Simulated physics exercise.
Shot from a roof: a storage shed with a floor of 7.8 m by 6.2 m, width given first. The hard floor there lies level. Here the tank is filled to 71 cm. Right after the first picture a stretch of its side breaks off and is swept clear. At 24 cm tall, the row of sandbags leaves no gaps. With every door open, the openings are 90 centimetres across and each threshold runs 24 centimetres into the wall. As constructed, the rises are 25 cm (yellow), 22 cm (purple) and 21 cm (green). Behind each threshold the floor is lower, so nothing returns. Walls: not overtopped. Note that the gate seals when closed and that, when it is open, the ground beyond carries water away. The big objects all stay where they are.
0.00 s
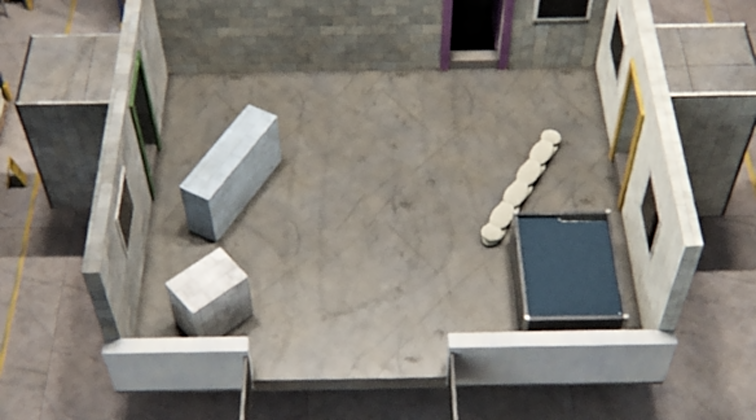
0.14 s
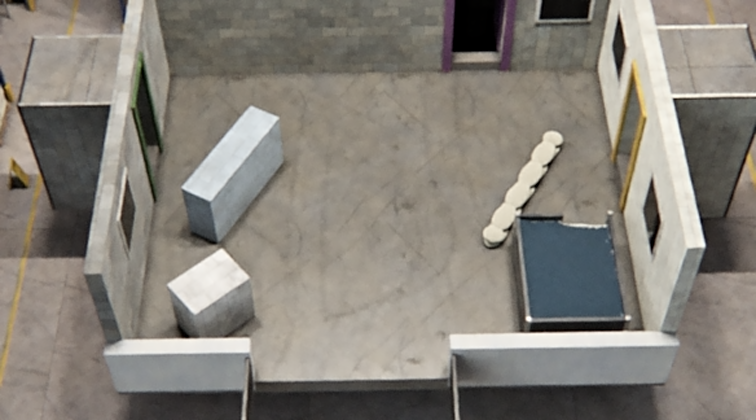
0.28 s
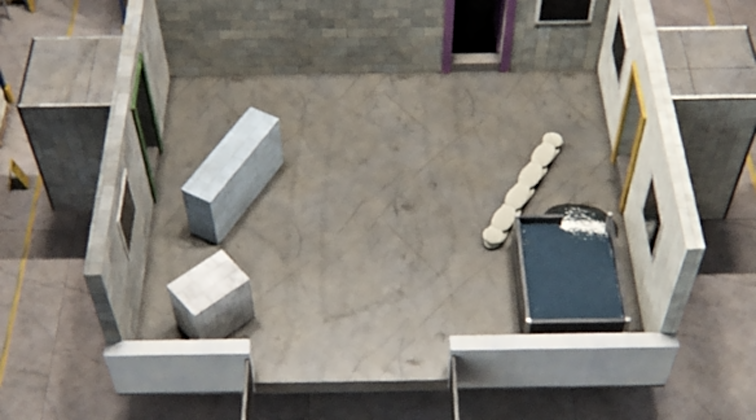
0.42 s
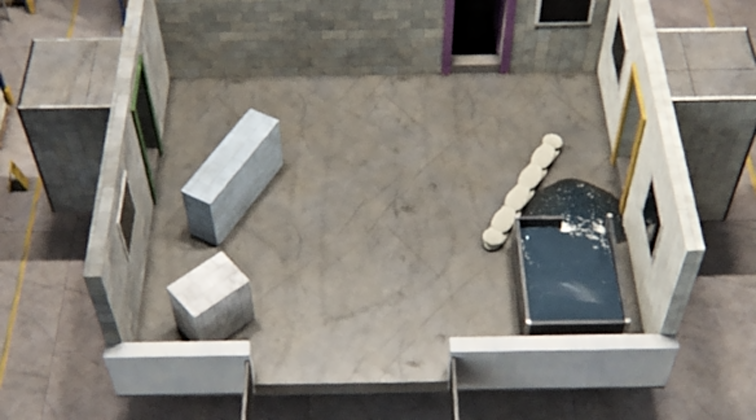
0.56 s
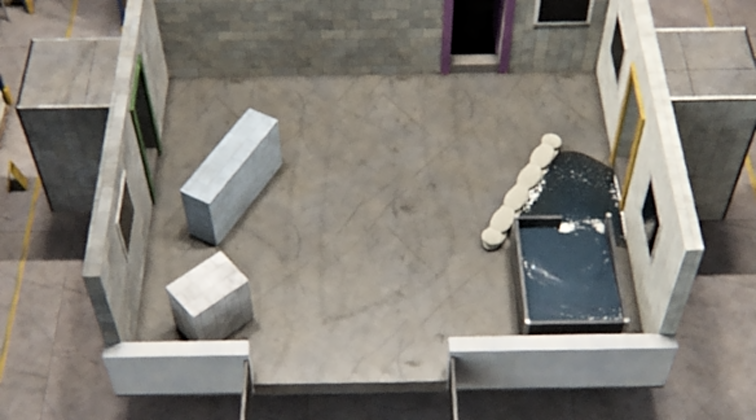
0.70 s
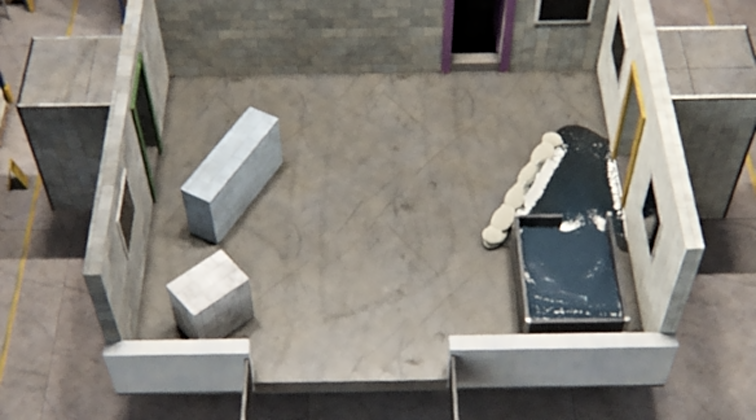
We see a walled room with two pale blocks, a row of sandbags and a tank of dark water; the tank's far side opens, and water pours out, spreading across the floor between the sandbags and the right wall.
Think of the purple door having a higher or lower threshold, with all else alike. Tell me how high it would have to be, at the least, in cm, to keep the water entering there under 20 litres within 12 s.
It would have to be about 7 cm.
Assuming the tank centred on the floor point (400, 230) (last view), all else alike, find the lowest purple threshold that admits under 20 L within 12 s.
18 cm, give or take.
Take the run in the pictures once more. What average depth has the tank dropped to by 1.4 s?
Average depth: Approx. 48 cm.
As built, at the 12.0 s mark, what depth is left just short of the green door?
About 7.5 cm.
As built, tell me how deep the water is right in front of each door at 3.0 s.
Depths, in cm - yellow: 14, purple: 11, green: 0.
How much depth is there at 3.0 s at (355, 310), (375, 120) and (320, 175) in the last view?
About 0, 2 and 0 cm respectively.
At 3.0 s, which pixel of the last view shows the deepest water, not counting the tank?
At about pixel (576, 72).
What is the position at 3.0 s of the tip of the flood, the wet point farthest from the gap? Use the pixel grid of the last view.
At about (338, 76).
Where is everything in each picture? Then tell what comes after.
The first picture shows the tank at (568, 267) is whole and still, 71 cm deep; the purple door at (476, 28) is dry.
In the second picture, the front is at a hidden place, 0.3 m from the gap on the far side; 0.2 m2 of floor is wet, 71 cm left at the back.
In the third picture, water pours out on the far side and has run 0.8 m, to (569, 207); about 10 cm deep outside, 71 cm at the back.
In the fourth picture, the gap is on the far side, the front 1.4 m out at (565, 184); the back of the tank holds 71 cm.
In the fifth picture, the front is at (564, 156), 2.0 m from the gap on the far side; 2.6 m2 of floor is wet, 66 cm left at the back.
In the sixth picture, water pours out on the far side and has run 2.5 m, to (565, 131); about 6 cm deep outside, 59 cm at the back; the purple door at (478, 31), 4.3 m from the gap, is still 2.1 m from the nearest water.
After 1.4 s water covers 10 % of the floor, deepest (36 cm) near (586, 72); it has not reached the purple door.
After 3.0 s water covers 25 % of the floor, deepest (34 cm) near (576, 72); 11 cm at the purple door, 0 litres in over its 22 cm threshold.
After 12.0 s water covers 85 % of the floor, deepest (10 cm) near (133, 370); 5 cm at the purple door, 0 litres in over its 22 cm threshold.
At the purple door as built, the water arrived by 2.2 s and peaked near 11 cm at 3.4 s.
Run again over the same 12 s with other heights there, 32 litres in over 6 cm, 10 litres over 8.5 cm. The limit of 20 litres is kept from about 7 cm up.
